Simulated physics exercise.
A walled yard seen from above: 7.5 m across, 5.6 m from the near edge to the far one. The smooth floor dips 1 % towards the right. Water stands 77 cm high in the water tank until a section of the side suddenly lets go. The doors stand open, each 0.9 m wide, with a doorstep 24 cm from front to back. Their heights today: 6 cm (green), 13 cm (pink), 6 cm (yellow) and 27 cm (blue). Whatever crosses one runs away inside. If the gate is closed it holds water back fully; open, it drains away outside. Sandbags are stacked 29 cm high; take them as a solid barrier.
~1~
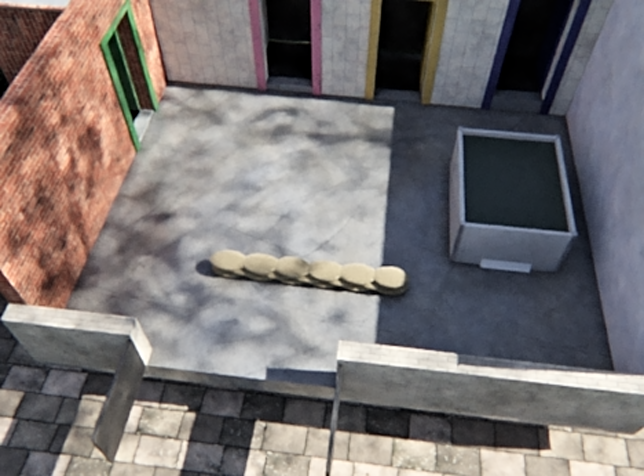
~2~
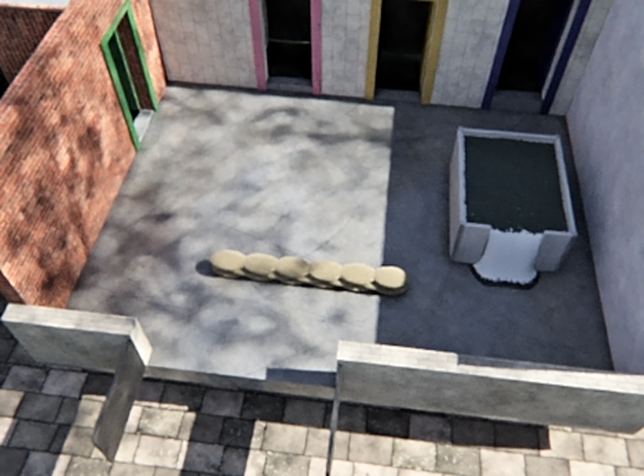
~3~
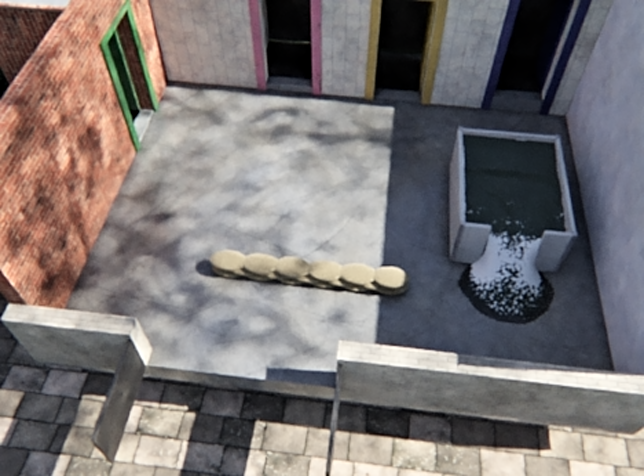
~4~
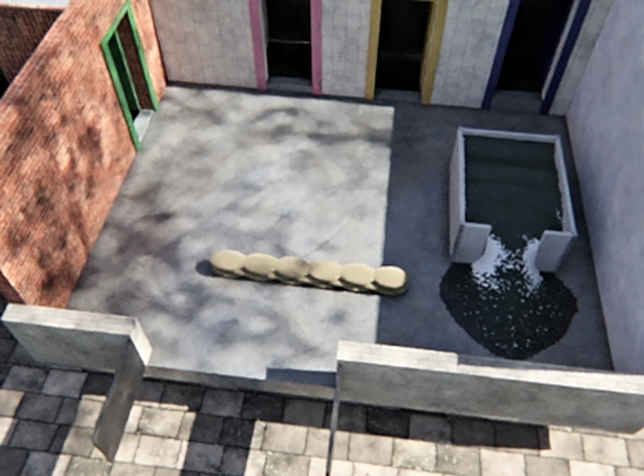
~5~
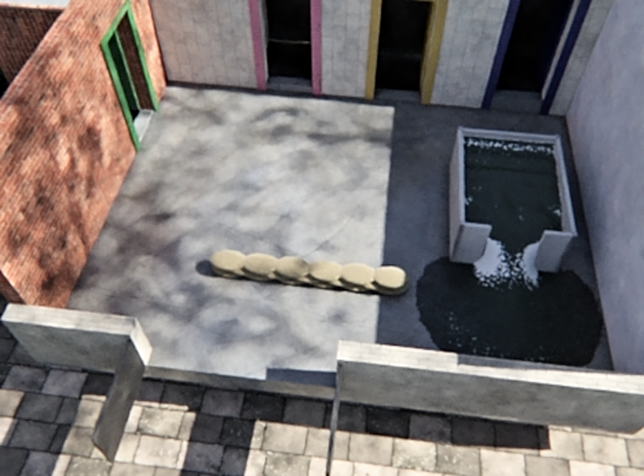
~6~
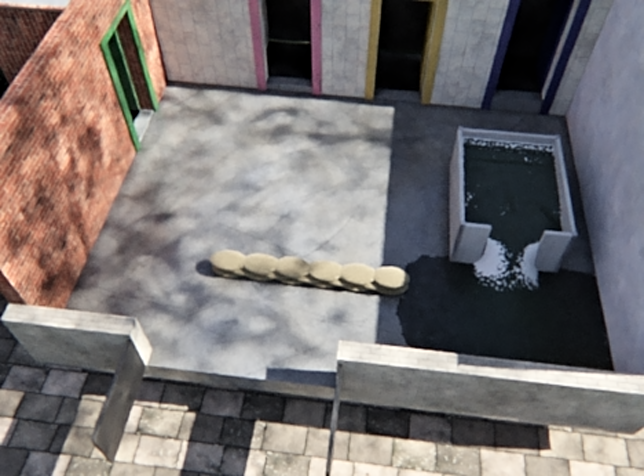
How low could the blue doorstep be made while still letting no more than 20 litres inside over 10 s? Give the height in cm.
Some 9 cm above the ground.
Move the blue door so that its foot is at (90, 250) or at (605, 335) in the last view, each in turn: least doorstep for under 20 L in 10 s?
About 6.5 and 18 cm.
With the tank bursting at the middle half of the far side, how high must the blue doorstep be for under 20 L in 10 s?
About 34 cm.
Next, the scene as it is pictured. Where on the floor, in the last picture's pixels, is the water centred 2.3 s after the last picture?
Near (483, 278).
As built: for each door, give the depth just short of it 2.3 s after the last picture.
Depths in cm: Green 0, pink 0, yellow 0, blue 0.
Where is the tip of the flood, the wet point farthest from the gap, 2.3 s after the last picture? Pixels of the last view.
At about (78, 339).
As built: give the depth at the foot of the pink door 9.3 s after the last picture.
Some 7.5 cm.
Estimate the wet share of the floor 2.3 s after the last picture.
About 30 per cent.
Then, 0.7 s after the last picture water covers 15 % of the floor, deepest (48 cm) near (613, 404); it has not reached the blue door.
Then, 2.3 s after the last picture water covers 30 % of the floor, deepest (28 cm) near (613, 404); it has not reached the blue door.
Then, 9.3 s after the last picture water covers 90 % of the floor, deepest (11 cm) near (613, 404); 8 cm at the blue door, 0 litres in over its 27 cm doorstep.
At the blue door as built, the water peaked near 12 cm, 5.9 s after the last picture.
With a doorstep of 8 cm, 30 litres would have come in within the 10 s; with 11 cm, 7 litres. So under 20 litres takes about 9 cm.
